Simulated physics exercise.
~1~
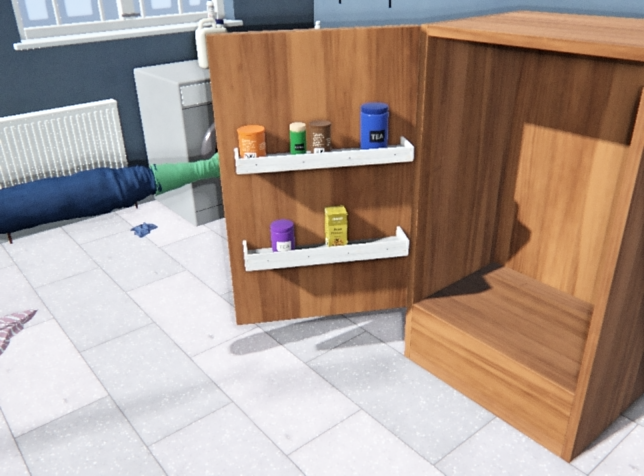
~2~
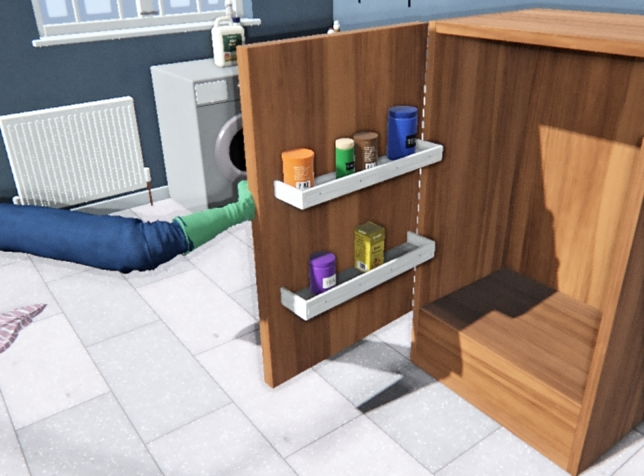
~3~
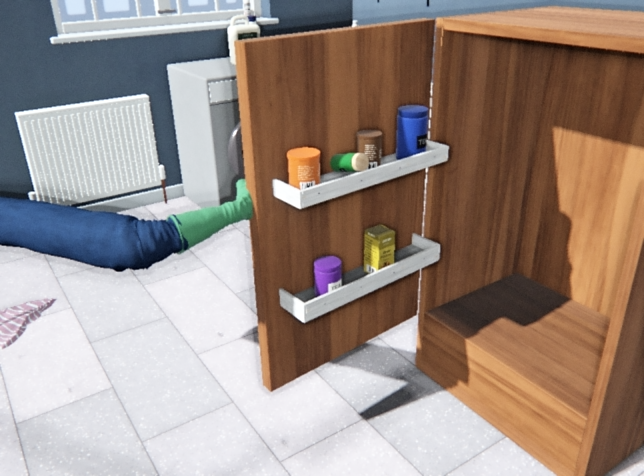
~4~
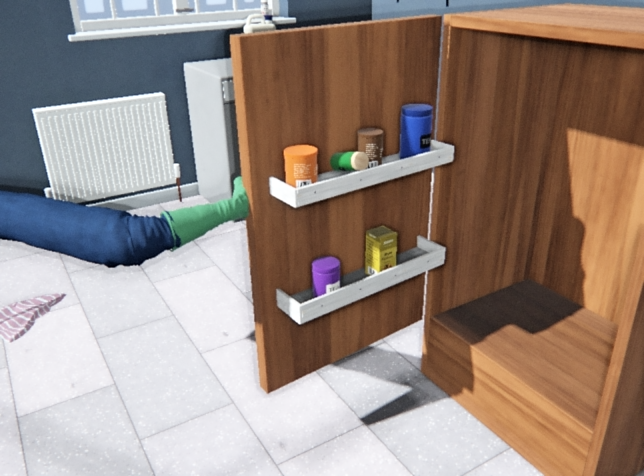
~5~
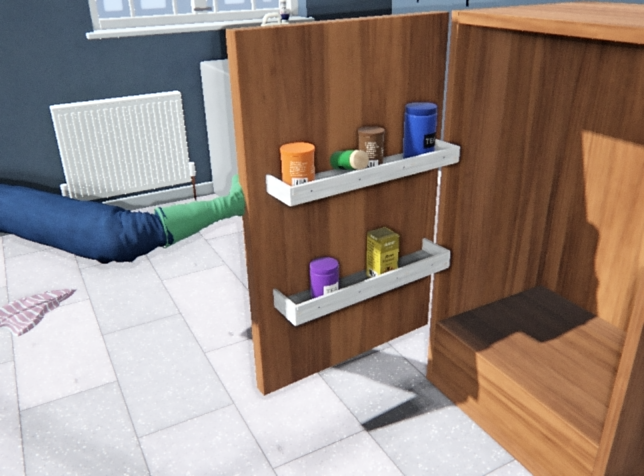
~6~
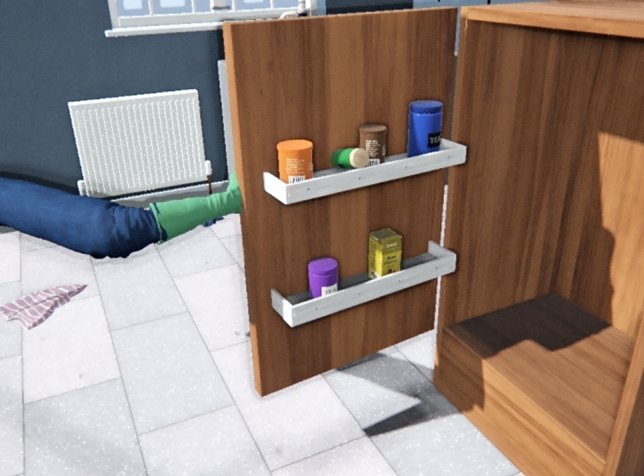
A wooden larder door with two white racks of tins and jars swung partway towards shut and stopped, and the small green shaker on the upper rack toppled onto its side, while the other five containers stayed standing in their racks.
